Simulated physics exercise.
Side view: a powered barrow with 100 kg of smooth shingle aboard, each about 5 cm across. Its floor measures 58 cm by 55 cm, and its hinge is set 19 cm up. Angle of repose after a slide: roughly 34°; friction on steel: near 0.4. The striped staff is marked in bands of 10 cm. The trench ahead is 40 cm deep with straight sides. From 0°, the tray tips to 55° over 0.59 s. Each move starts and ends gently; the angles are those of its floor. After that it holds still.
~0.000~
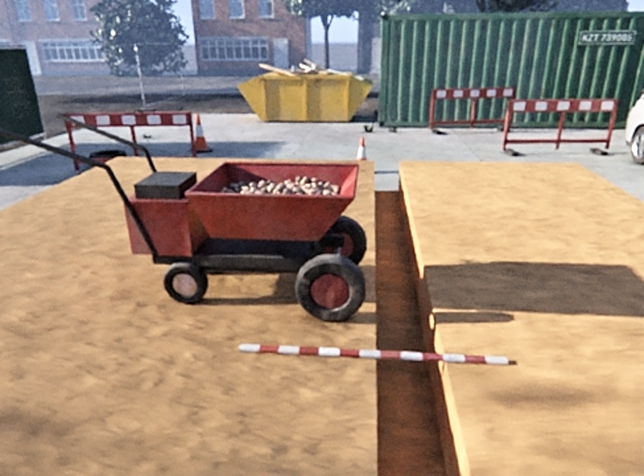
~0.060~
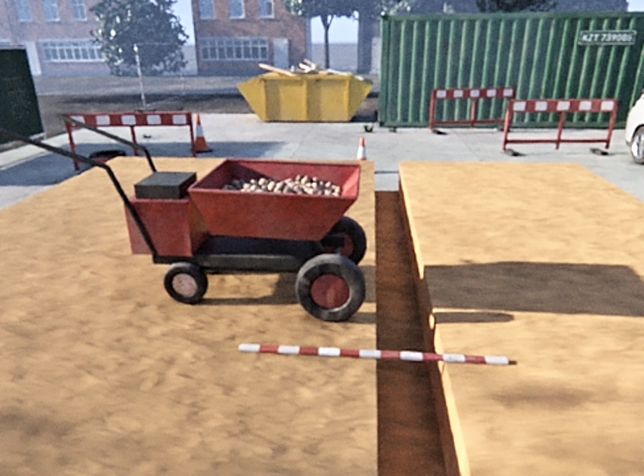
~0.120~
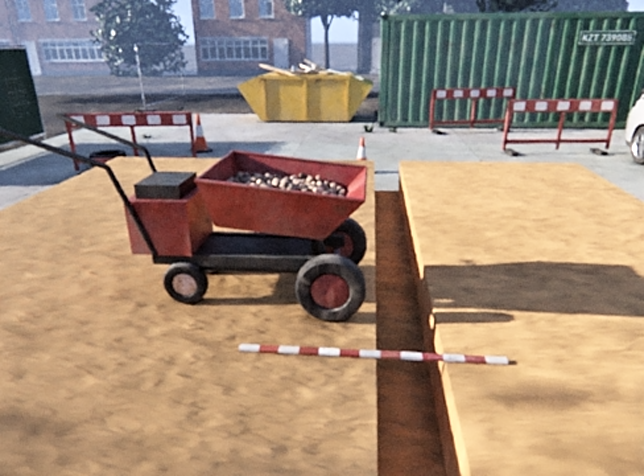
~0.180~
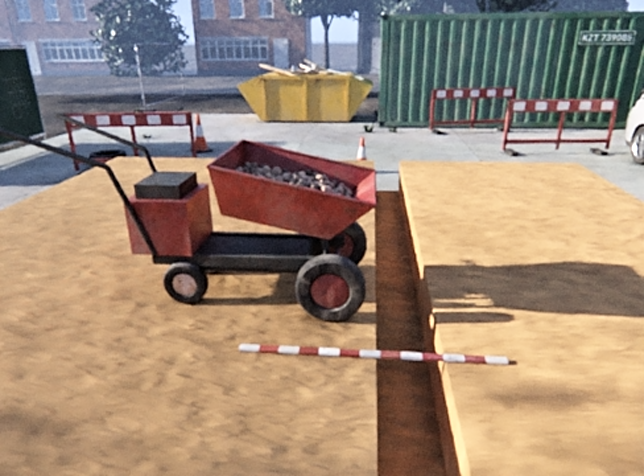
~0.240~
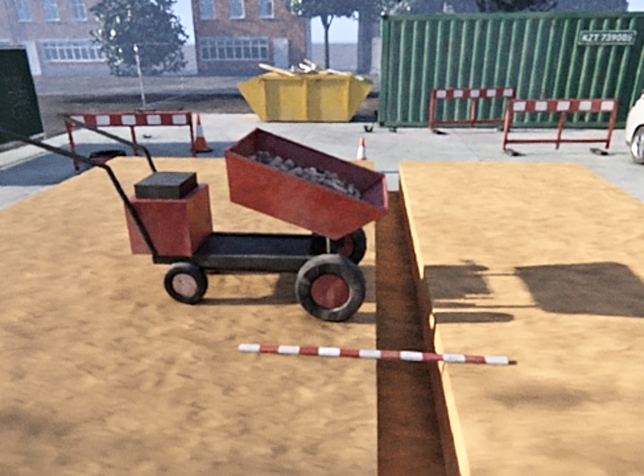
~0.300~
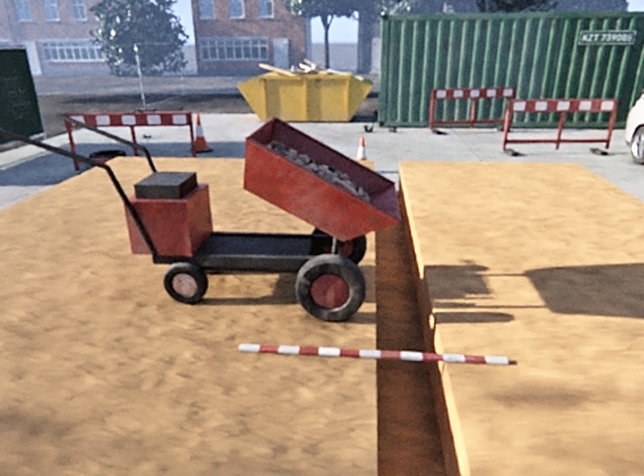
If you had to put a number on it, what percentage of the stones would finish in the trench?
I'd put it at about 8 percent.
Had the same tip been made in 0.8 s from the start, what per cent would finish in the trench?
It would come to roughly 10 per cent.
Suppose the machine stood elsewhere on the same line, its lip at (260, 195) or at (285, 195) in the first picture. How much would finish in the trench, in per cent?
Roughly 50 per cent, then 50 per cent.
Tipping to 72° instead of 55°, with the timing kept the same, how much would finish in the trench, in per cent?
It would be near 0 per cent.
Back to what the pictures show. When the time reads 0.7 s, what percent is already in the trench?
Close to 0 per cent at that time.
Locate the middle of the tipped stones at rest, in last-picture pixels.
The tipped stones centre close to (486, 295).
After 0.4 s the floor is at 46°; 100 % in the tray; the foremost stones are at (390, 229).
After 0.7 s the floor is at 55°; 94 % in the tray, 2 % in the trench, 4 % past the trench; the foremost stones are at (458, 242).
After 1.0 s the floor is at 55°; 48 % in the tray, 3 % in the trench, 49 % past the trench; the foremost stones are at (553, 299).
After 3.0 s the floor is at 55°; 33 % in the tray, 8 % in the trench, 59 % past the trench; the foremost stones are past the picture's edge.
